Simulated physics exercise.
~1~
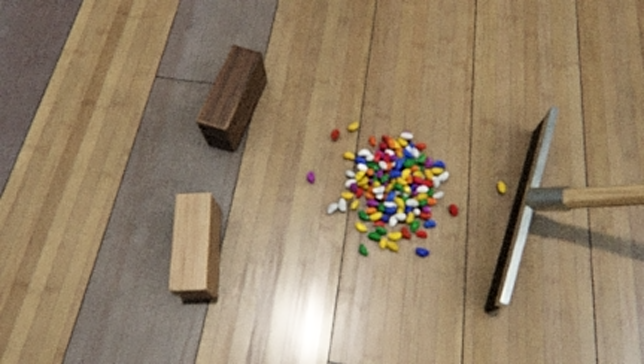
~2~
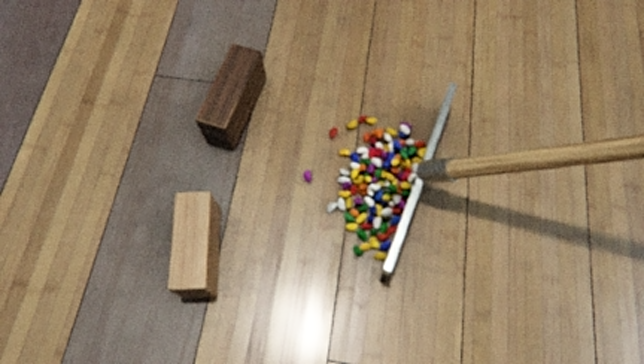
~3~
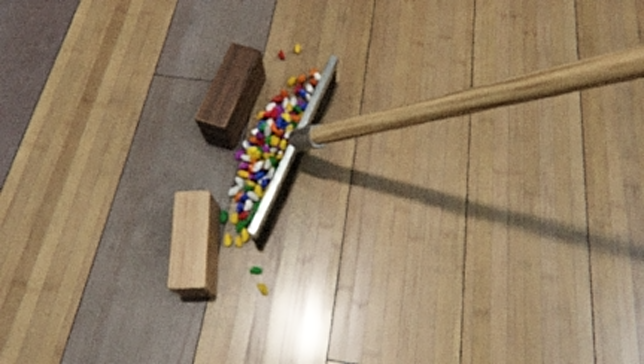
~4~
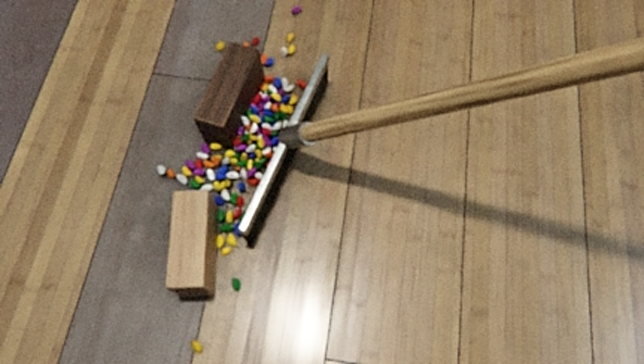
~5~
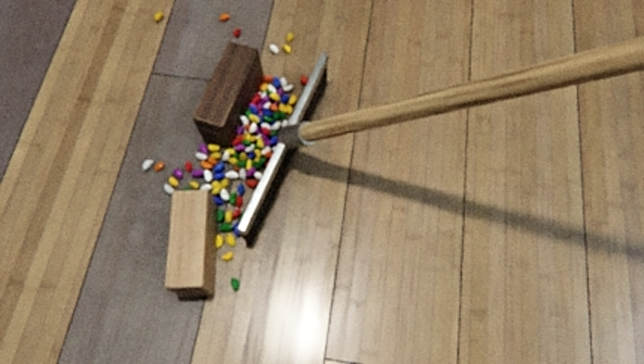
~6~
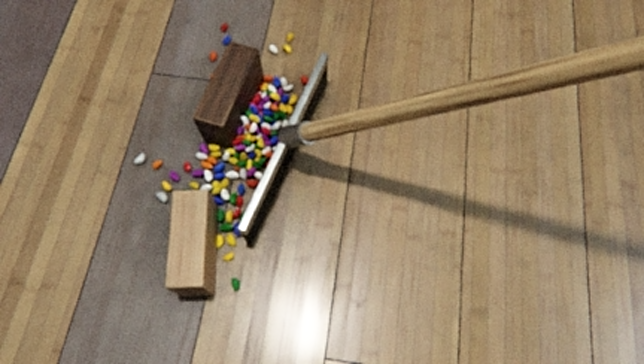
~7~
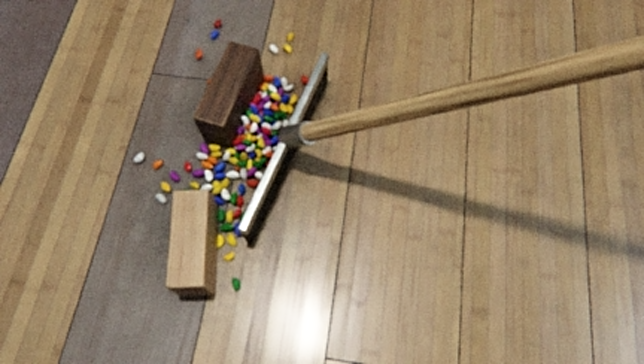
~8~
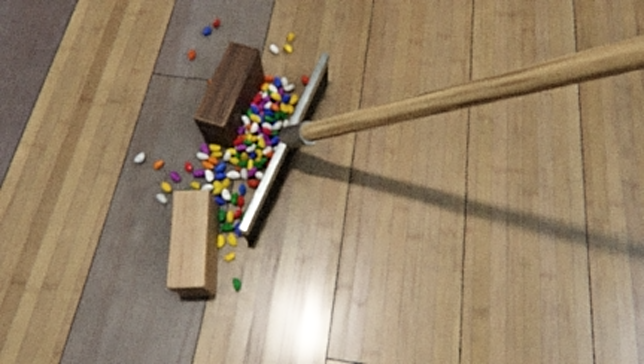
Squeegee pushing a pile of colourful jelly beans left against two wooden blocks, then stopping with most held before the gap.
